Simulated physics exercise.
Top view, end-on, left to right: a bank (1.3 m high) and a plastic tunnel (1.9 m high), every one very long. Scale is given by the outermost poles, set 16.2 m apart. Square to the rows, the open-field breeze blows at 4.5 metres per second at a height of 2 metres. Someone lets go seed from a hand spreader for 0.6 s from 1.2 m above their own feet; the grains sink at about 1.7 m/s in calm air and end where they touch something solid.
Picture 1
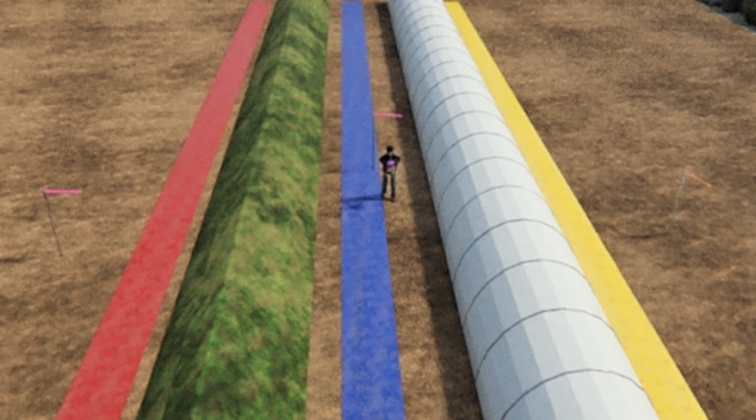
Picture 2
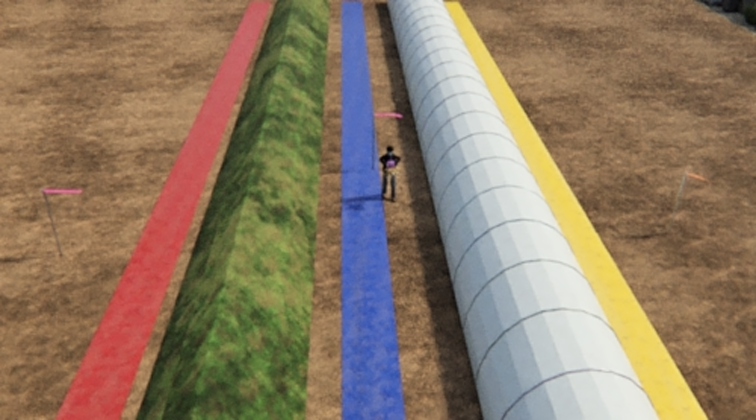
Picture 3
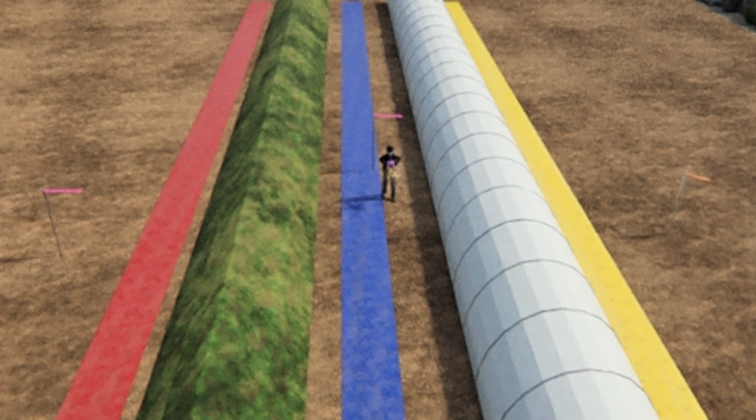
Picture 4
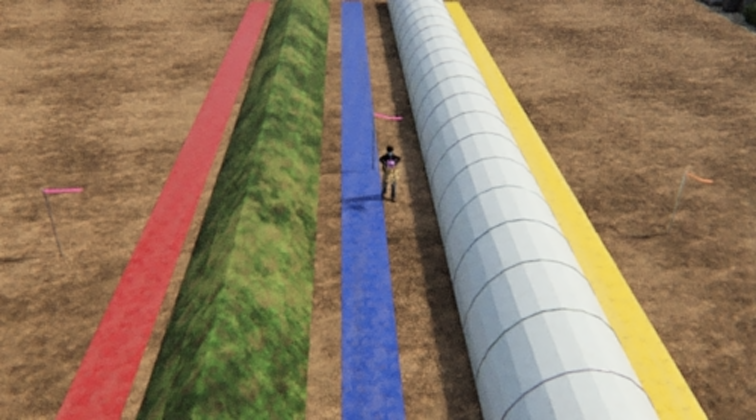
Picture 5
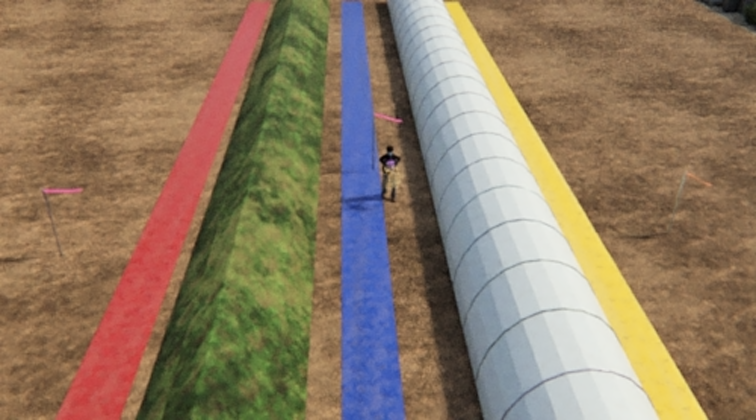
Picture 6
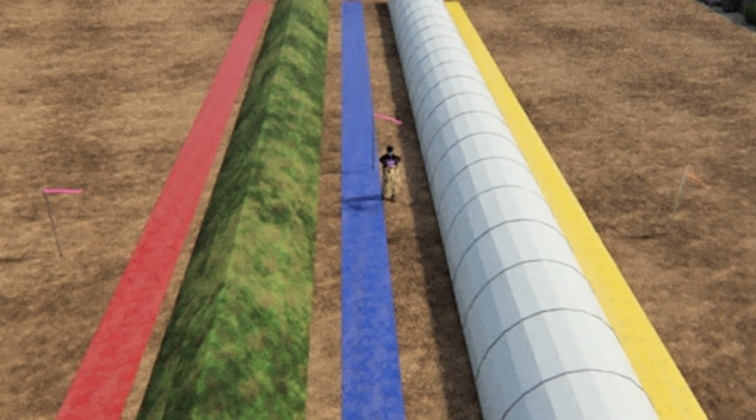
Pink ribbons flutter to the right while a person stands between a grassy bank and plastic tunnel.
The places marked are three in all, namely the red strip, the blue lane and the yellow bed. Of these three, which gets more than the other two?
Most goes to the blue one.
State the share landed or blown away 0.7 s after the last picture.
About 55 %.
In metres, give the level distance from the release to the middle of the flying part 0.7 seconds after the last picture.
That distance is some 0.0 m.
Then, 0.7 s after the last picture, 46 % is in the air or yet to come; 0 % lies on the red strip, 0 % on the yellow bed and 28 % on the blue lane; the middle of what still flies is 0.3 m above the low ground, near (386, 198).
Then, 1.5 s after the last picture, 3 % is in the air or yet to come; 0 % lies on the red strip, 0 % on the yellow bed and 58 % on the blue lane.
Then, 3.0 s after the last picture, 0 % is in the air or yet to come; 0 % lies on the red strip, 0 % on the yellow bed and 60 % on the blue lane.
Then, 7.5 s after the last picture, 0 % is in the air or yet to come; 0 % lies on the red strip, 0 % on the yellow bed and 60 % on the blue lane.
Then, 44.5 s after the last picture, 0 % is in the air or yet to come; 0 % lies on the red strip, 0 % on the yellow bed and 60 % on the blue lane.
